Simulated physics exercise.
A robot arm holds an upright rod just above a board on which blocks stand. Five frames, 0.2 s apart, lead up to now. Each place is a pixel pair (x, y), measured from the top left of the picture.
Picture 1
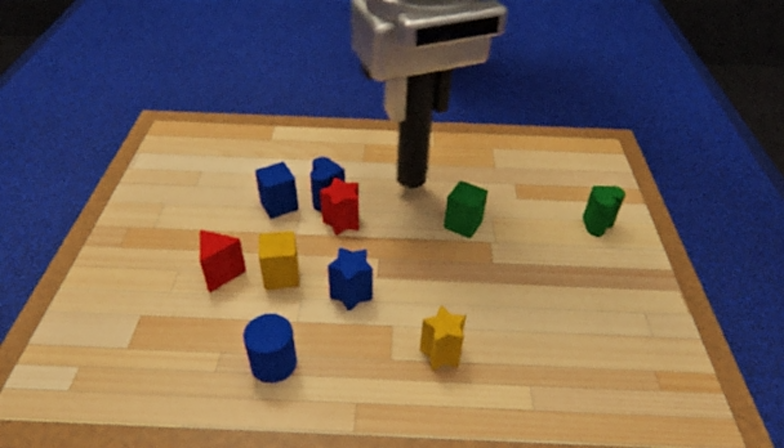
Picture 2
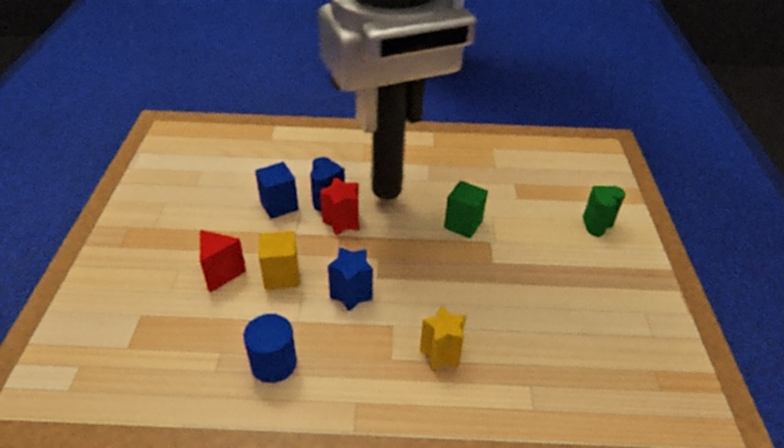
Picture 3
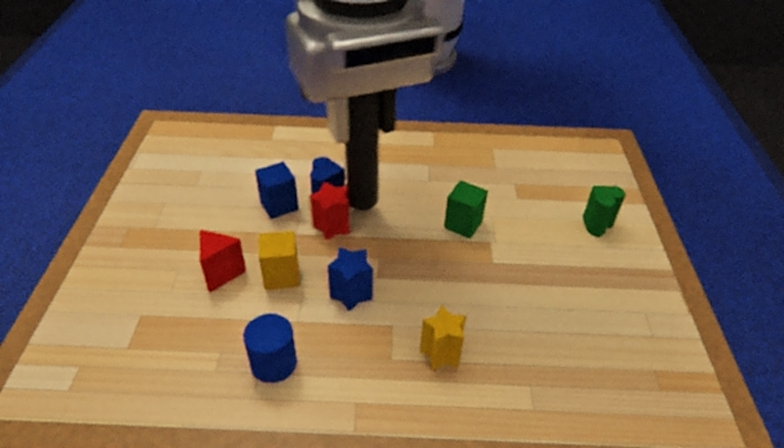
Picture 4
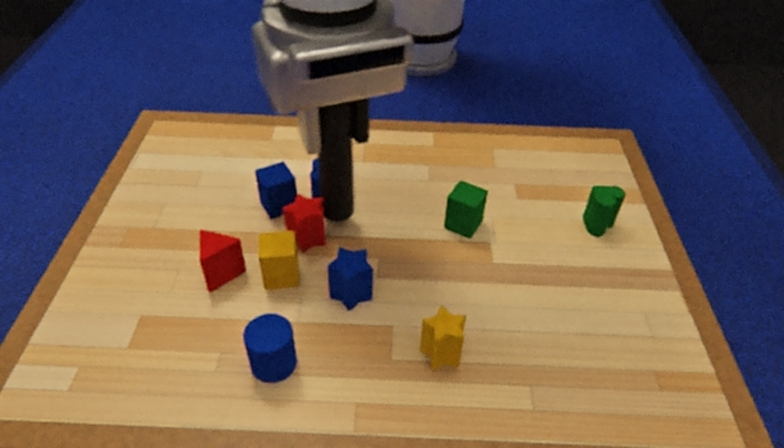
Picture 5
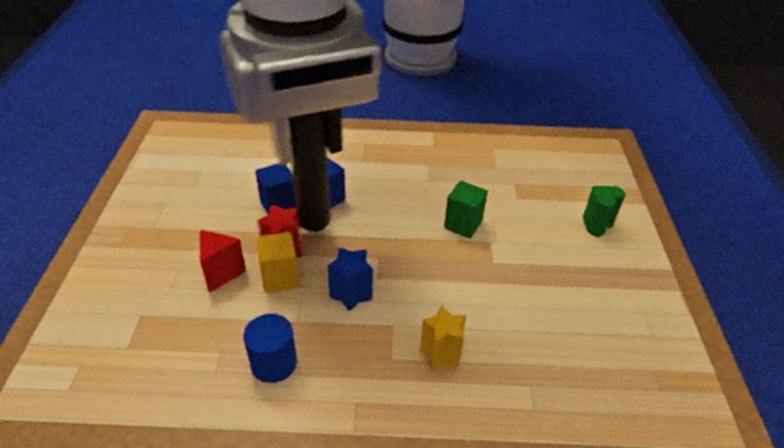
The footage shows a robot arm lowering no blocks but moving its dark rod leftward across a wooden board of colored blocks, then pushing the red star-shaped block left and slightly toward the viewer, up close to the yellow square block.
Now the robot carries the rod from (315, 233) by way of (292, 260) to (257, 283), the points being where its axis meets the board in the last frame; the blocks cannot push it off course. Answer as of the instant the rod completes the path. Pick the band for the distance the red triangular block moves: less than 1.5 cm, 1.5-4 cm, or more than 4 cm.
The red triangular block ends up a moderate distance away, 1.5 to 4 cm.
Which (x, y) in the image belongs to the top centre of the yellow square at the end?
Its top face will be centred at roughly (244, 283).
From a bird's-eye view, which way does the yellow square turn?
From above, the turn goes anticlockwise.
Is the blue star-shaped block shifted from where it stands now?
No - that is not the case.
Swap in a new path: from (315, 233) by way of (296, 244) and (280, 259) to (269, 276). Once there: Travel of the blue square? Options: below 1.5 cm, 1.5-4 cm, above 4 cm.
Answer: Less than 1.5 cm.
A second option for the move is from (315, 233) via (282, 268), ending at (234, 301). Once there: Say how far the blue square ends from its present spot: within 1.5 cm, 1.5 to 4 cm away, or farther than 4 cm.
Shift of under 1.5 cm.
On the path given first. Halfway along, rod at (291, 249); yellow square at (266, 256); red star-shaped block at (255, 226), turned 15° clockwise.
At the end, rod at (255, 272); red triangular block at (179, 245); yellow square at (244, 283), turned 50° anticlockwise; red star-shaped block at (226, 236), turned 45° clockwise; blue heart block in place; blue star-shaped block in place.
